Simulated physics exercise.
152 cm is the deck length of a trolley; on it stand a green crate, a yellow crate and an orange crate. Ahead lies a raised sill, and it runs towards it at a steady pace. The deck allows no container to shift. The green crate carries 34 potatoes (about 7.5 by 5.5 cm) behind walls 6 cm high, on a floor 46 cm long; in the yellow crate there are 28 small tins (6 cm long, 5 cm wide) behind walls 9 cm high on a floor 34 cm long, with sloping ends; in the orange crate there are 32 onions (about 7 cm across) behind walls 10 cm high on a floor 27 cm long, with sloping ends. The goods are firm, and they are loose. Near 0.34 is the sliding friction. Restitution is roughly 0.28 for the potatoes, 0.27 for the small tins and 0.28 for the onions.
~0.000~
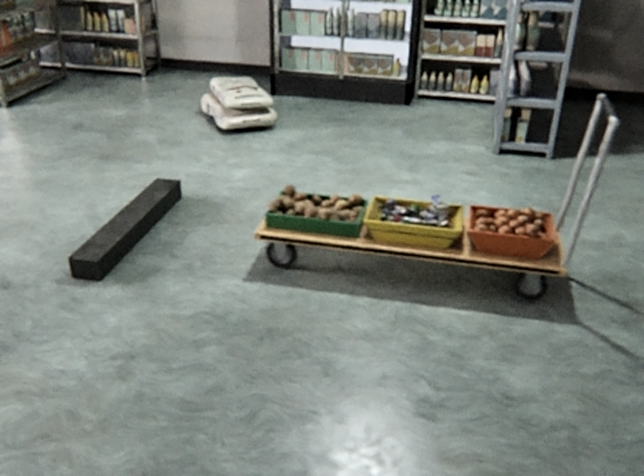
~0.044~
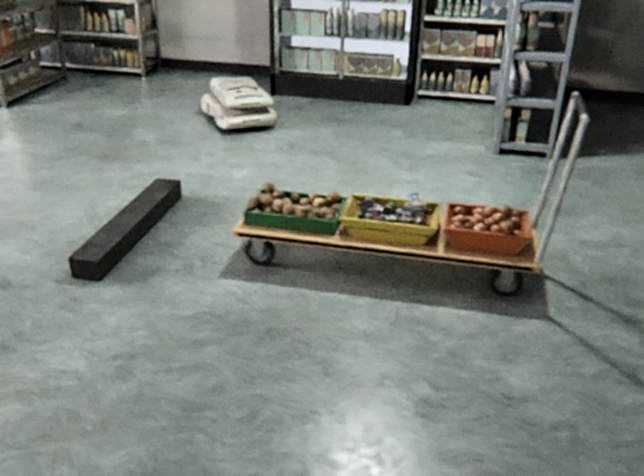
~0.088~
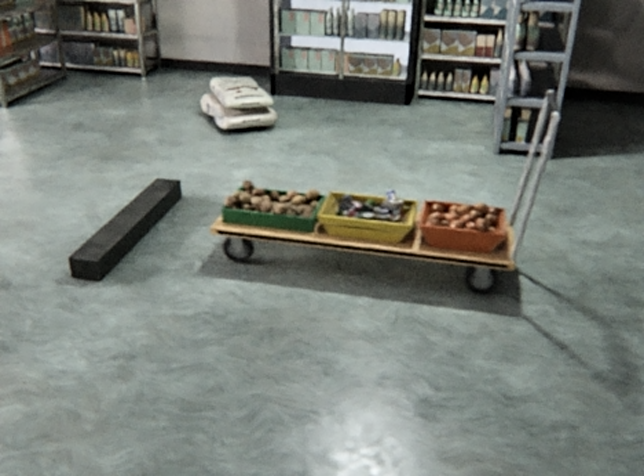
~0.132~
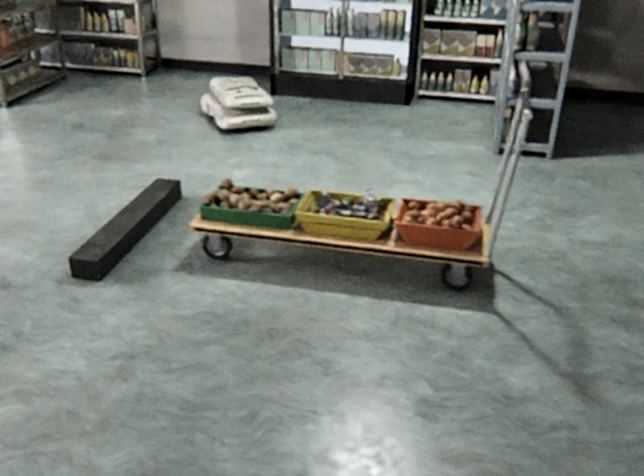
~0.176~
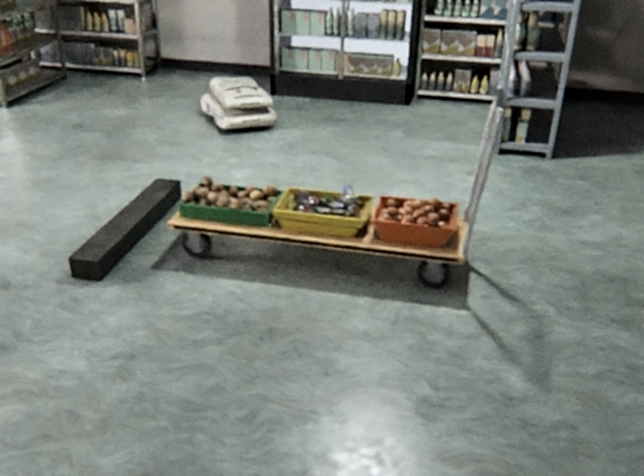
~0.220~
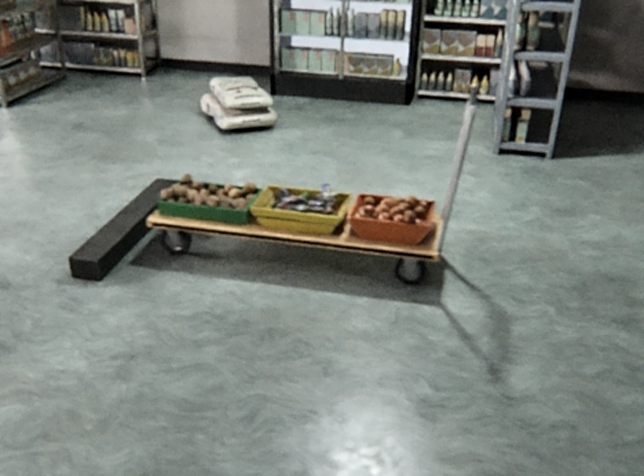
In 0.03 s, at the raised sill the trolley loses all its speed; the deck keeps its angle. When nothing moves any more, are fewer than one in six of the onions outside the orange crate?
The loss exceeds a sixth.
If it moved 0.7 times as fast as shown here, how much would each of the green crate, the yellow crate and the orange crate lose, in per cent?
Then the green crate sheds 20 per cent, the yellow crate 10 per cent, and the orange crate 20 per cent.
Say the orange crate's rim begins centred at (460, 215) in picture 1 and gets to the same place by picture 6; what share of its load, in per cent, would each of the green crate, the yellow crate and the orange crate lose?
Green crate 10, yellow crate 10, orange crate 0 per cent.
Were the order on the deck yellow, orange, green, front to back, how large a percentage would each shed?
In that arrangement the green crate sheds 20 per cent of its load, the yellow crate 20 per cent, and the orange crate 20 per cent.
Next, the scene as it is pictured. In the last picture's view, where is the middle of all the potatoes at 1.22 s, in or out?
The middle is around (162, 193).
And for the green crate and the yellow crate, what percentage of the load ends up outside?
Green crate: 30 %; yellow crate: 30 %.
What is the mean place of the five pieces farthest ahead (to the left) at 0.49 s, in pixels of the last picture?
Somewhere near pixel (98, 185) of the last view.
After 0.27 s, contact.
After 0.37 s, 4 of 34 out of the green crate, 1 of 28 out of the yellow crate and 1 of 32 out of the orange crate.
After 0.49 s, 7 of 34 out of the green crate, 7 of 28 out of the yellow crate and 8 of 32 out of the orange crate.
After 0.72 s, 10 of 34 out of the green crate, 8 of 28 out of the yellow crate and 8 of 32 out of the orange crate.
When it is over (at 1.22 s), 10 of 34 out of the green crate, 8 of 28 out of the yellow crate and 8 of 32 out of the orange crate. Asked share, 8 of 32, 25 per cent.
